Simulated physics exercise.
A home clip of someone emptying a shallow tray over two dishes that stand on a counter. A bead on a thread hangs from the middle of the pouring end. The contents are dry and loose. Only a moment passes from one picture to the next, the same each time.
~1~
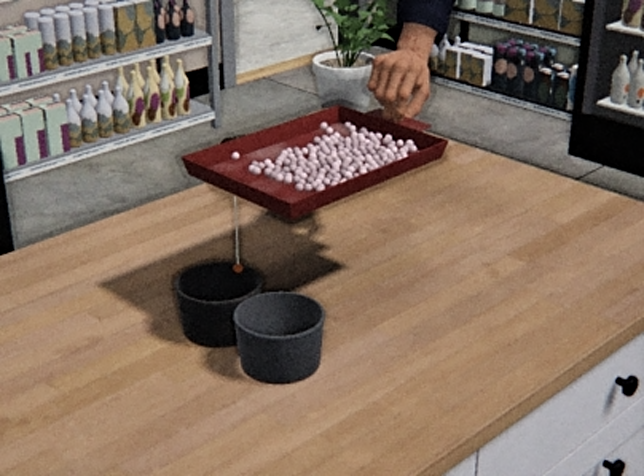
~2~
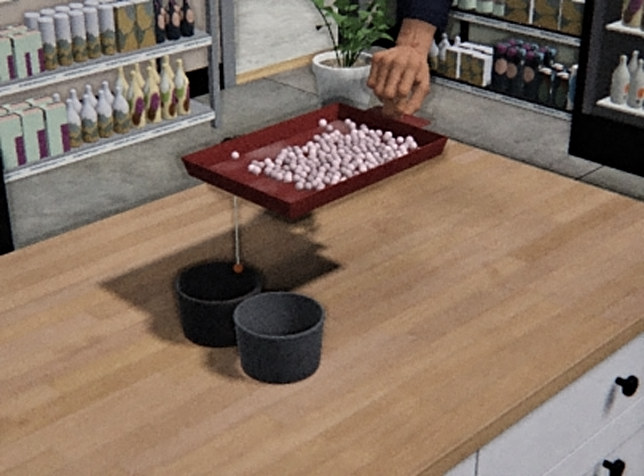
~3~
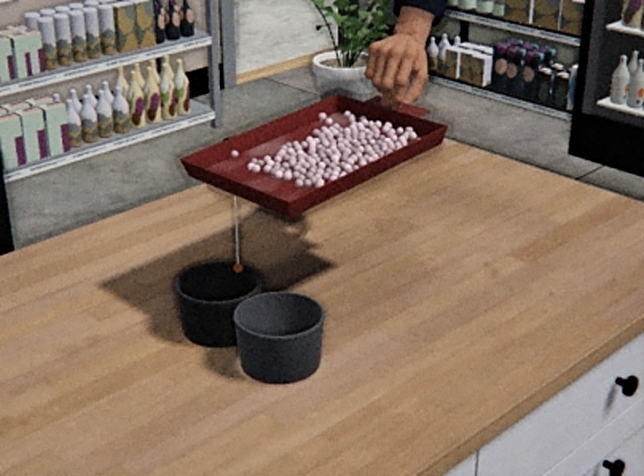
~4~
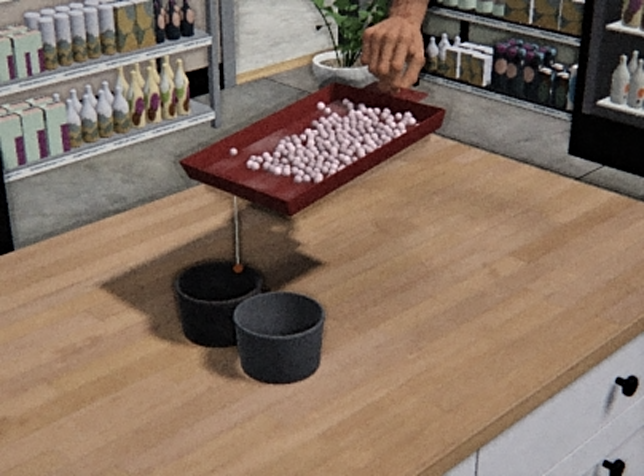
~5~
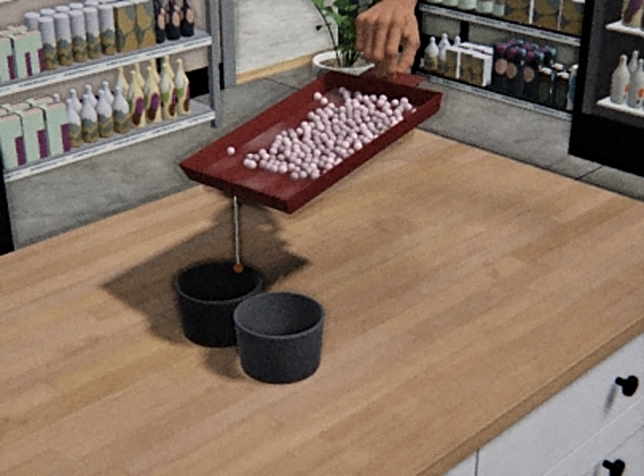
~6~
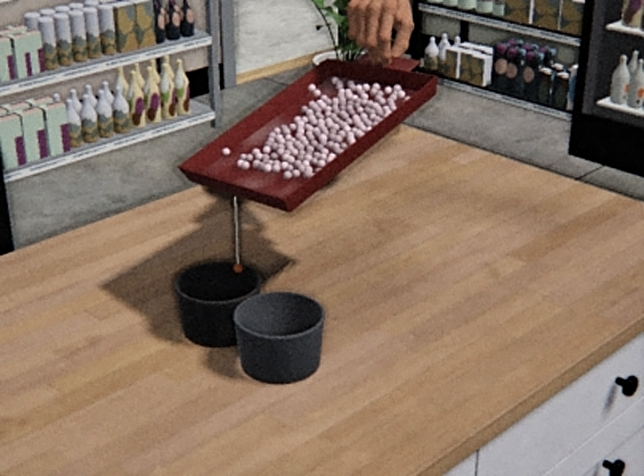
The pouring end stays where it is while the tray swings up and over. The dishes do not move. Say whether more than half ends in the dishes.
Together they catch less than half.
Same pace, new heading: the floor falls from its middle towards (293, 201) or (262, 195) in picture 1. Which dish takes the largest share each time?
One: Right. Two: The right dish.
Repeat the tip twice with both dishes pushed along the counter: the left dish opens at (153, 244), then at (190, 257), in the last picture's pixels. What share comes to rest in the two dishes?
Near 70 % and 60 %.
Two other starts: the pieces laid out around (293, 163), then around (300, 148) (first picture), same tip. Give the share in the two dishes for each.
About 30 and 30 per cent.
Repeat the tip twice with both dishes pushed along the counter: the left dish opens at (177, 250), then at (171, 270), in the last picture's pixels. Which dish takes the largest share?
In turn: Left; left.
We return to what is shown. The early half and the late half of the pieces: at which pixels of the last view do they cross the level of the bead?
First near (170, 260), later near (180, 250).
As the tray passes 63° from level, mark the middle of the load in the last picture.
Close to (206, 180).
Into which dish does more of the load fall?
The winner is left.
Just after the last frame, tray tipped steeply; the larger part on the tray; just a few in the left dish; about a tenth outside both; about a tenth in the air.
A moment on, tray tipped past a quarter turn; about a tenth on the tray; roughly a quarter in the left dish; roughly half outside both; about a tenth in the air.
Further on, tray tipped past a quarter turn; roughly a quarter in the left dish; roughly two thirds outside both.
When it is over, tray tipped past a quarter turn; not one in the right dish; roughly a quarter in the left dish; roughly two thirds outside both.
